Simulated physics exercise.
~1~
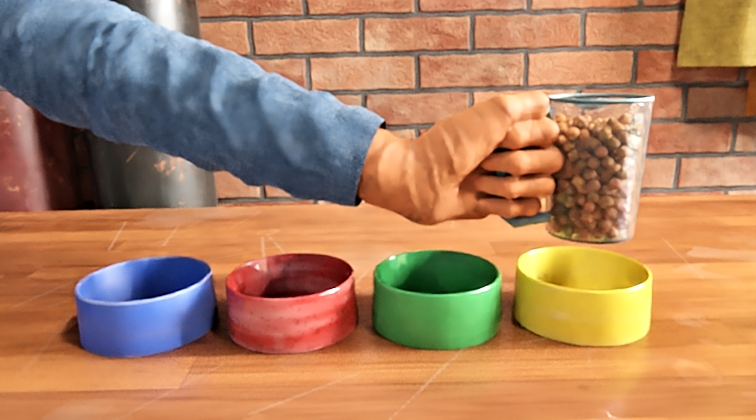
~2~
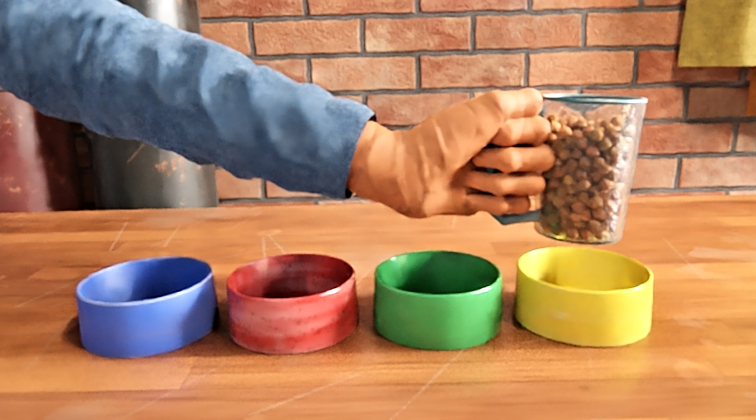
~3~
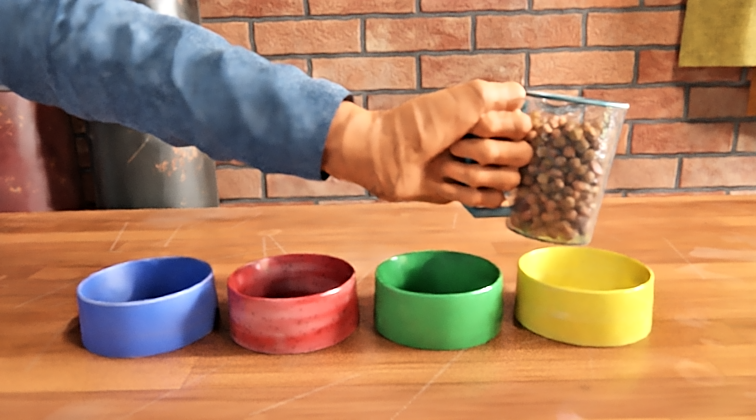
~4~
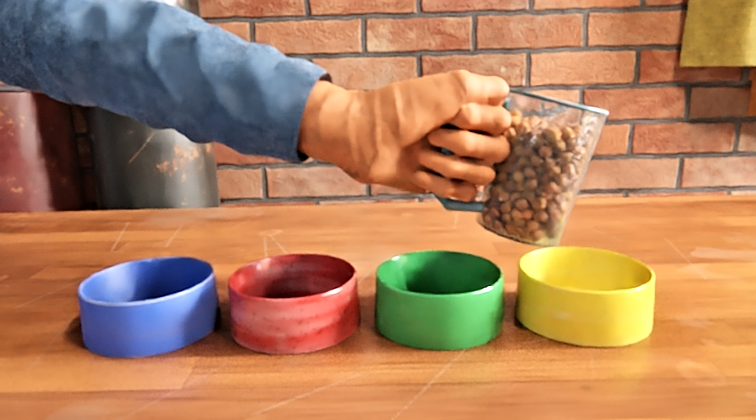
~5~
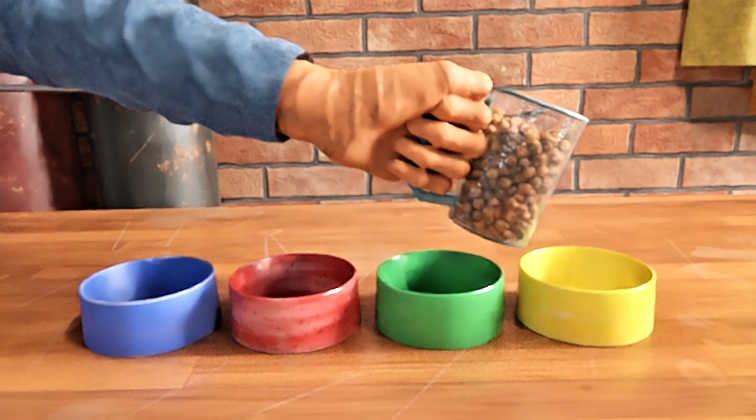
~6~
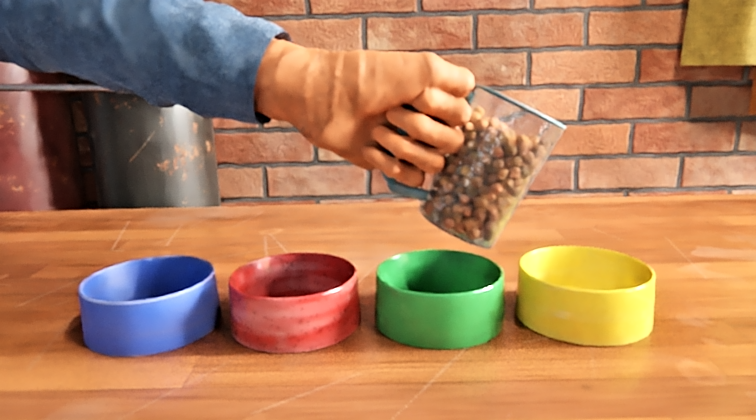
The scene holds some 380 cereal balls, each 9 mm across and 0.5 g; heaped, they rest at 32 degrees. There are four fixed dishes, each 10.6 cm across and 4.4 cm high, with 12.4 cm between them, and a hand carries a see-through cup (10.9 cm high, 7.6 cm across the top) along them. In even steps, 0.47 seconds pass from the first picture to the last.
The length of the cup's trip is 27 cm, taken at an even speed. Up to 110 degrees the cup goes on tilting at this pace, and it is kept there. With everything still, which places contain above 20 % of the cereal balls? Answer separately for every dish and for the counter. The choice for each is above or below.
Red - above it, blue - below it, green - below it, yellow - below it, counter - above it.
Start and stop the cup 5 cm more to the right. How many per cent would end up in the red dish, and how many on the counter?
I'd expect red at 0 and the counter at 10.
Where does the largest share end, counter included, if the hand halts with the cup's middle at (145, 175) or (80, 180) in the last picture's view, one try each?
First try: Red; second try: Blue.
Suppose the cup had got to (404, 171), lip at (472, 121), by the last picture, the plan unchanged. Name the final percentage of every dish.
Red 60, blue 0, green 0, yellow 0.
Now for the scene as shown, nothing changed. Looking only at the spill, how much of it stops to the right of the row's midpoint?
Share: About 60 in a hundred.
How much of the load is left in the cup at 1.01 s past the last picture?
About 100 per cent.
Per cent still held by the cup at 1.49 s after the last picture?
55 per cent.
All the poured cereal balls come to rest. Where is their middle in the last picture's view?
Estimated resting centre: Around (339, 305).
Then, 0.61 s after the last picture, tilt 66 degrees; cup holds 100 %.
Then, 1.01 s after the last picture, tilt 92 degrees; cup holds 100 %.
Then, 1.49 s after the last picture, tilt 110 degrees; cup holds 55 %, red 30 %.
In the end, red 60 %, blue 0 %, green 5 %, yellow 0 %, counter 35 %.
